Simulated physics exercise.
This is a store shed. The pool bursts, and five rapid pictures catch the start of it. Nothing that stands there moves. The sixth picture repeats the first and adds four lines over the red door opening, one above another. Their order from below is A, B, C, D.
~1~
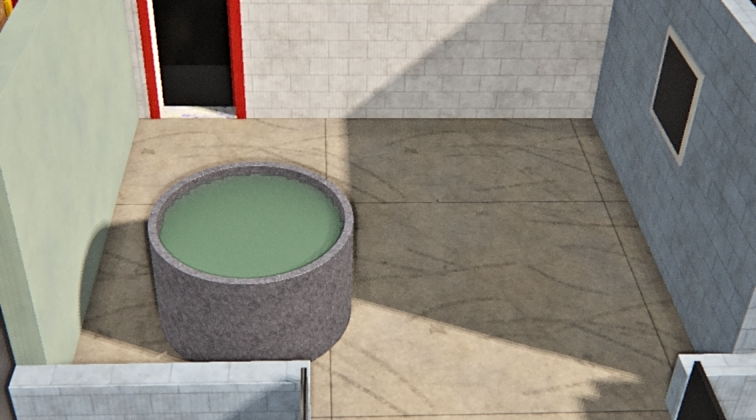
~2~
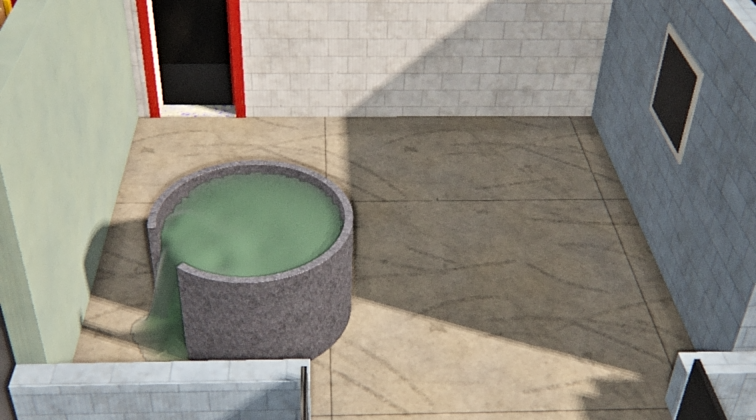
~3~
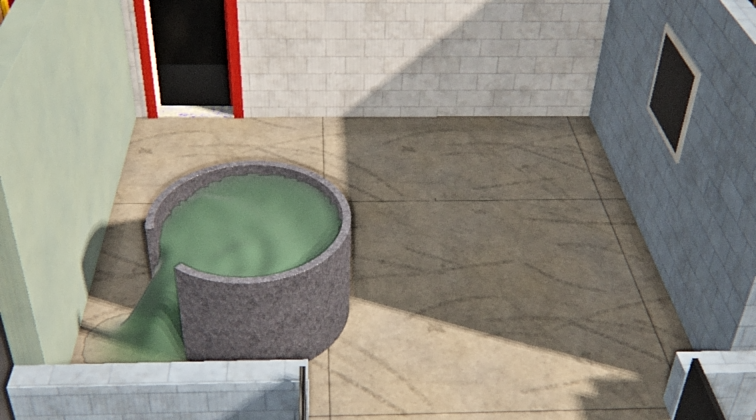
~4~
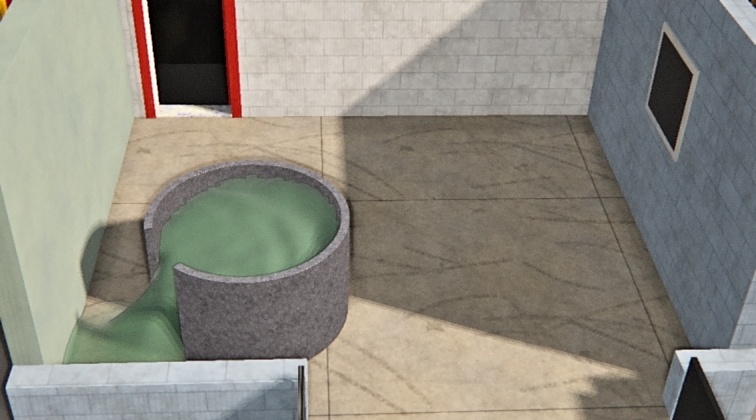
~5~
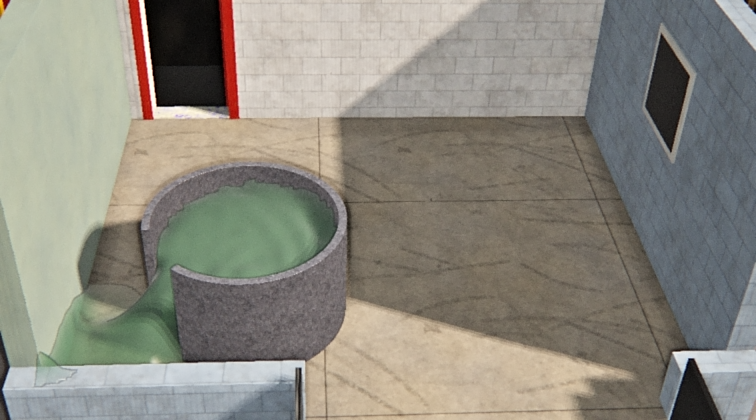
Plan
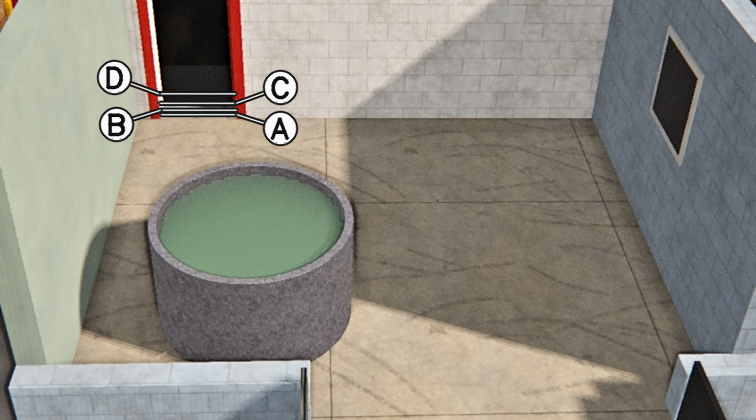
Green water pours through a gap in the round stone pool and spreads across the ground at left.
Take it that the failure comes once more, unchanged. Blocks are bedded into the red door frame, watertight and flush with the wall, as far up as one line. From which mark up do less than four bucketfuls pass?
It is C.
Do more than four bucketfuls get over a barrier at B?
Yes, it does.
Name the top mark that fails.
The answer is B.
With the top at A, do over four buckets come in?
Yes, it does.
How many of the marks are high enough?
Two of the four.
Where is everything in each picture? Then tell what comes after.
Water in the pool at rest, its middle at (252, 225); foot of the red doorway at (199, 118); open gate at (497, 353).
Water covers 1 % of the ground and shows as far out as (142, 336).
Water covers 3 % of the ground and shows as far out as (99, 337).
Water covers 5 % of the ground and shows as far out as (98, 310).
Water covers 6 % of the ground and shows as far out as (78, 295).
On the marked copy, A at (199, 114); B at (198, 110); C at (198, 103); D at (197, 93); from the bottom up A, B, C, D.
For mark A, dozens of bucketfuls pour in.
For mark B, about 10 bucketfuls get in.
For mark C, a splash gets over, under a bucket.
For mark D, nothing gets over.
